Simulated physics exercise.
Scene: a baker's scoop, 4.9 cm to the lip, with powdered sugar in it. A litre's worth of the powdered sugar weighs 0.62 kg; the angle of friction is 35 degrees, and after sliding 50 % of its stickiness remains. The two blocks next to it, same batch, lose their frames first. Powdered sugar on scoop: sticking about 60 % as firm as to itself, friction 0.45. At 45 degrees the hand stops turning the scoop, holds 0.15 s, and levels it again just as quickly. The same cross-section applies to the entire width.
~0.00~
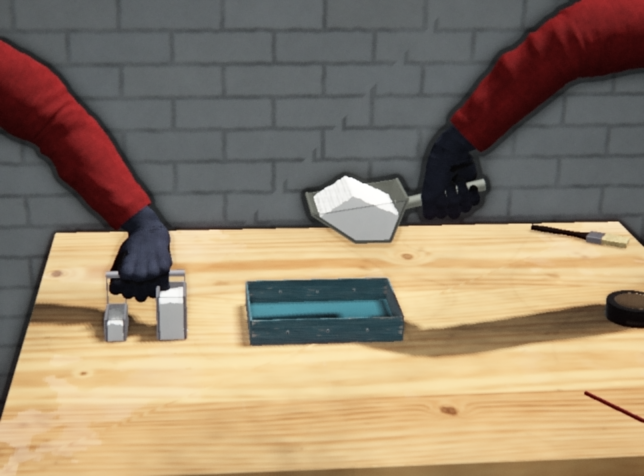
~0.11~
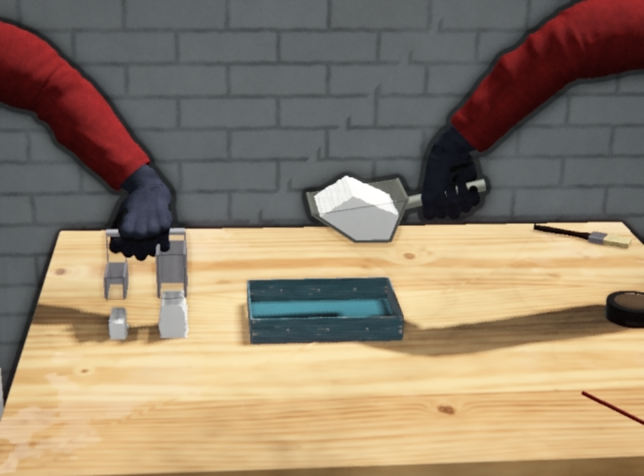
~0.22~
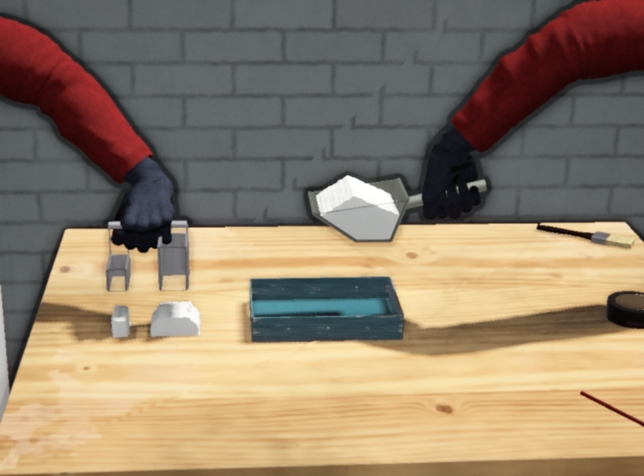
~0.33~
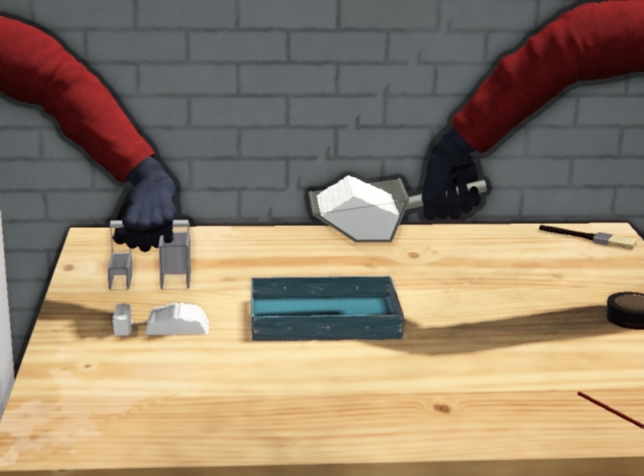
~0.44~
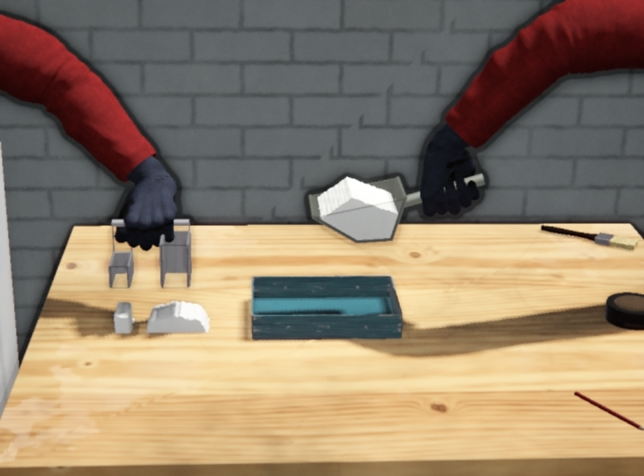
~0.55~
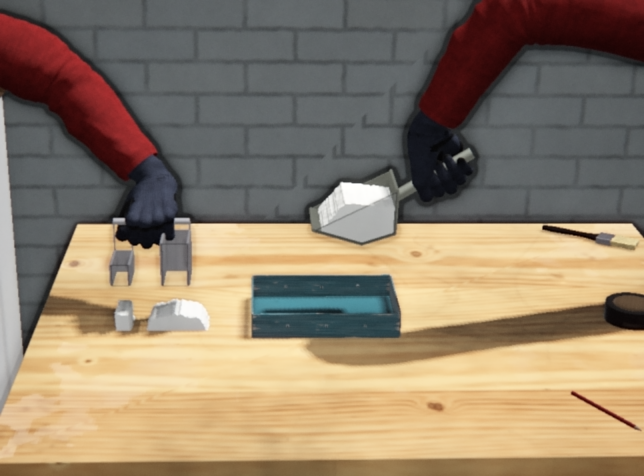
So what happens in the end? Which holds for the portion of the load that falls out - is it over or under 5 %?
Of the two, over.
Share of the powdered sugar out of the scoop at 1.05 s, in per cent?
Around 8 %.
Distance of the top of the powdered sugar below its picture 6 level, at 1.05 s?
Roughly 0.0 centimetres, give or take.
After 0.78 s, the scoop is at 45 degrees and 0 % has left it.
After 1.05 s, the scoop is at 39 degrees and 8 % has left it.
After 1.32 s, the scoop is at 2 degrees and 13 % has left it.
After 1.59 s, the scoop is at 0 degrees and 13 % has left it.
After 1.69 s, at the end, the scoop is at 0 degrees and 13 % has left it.
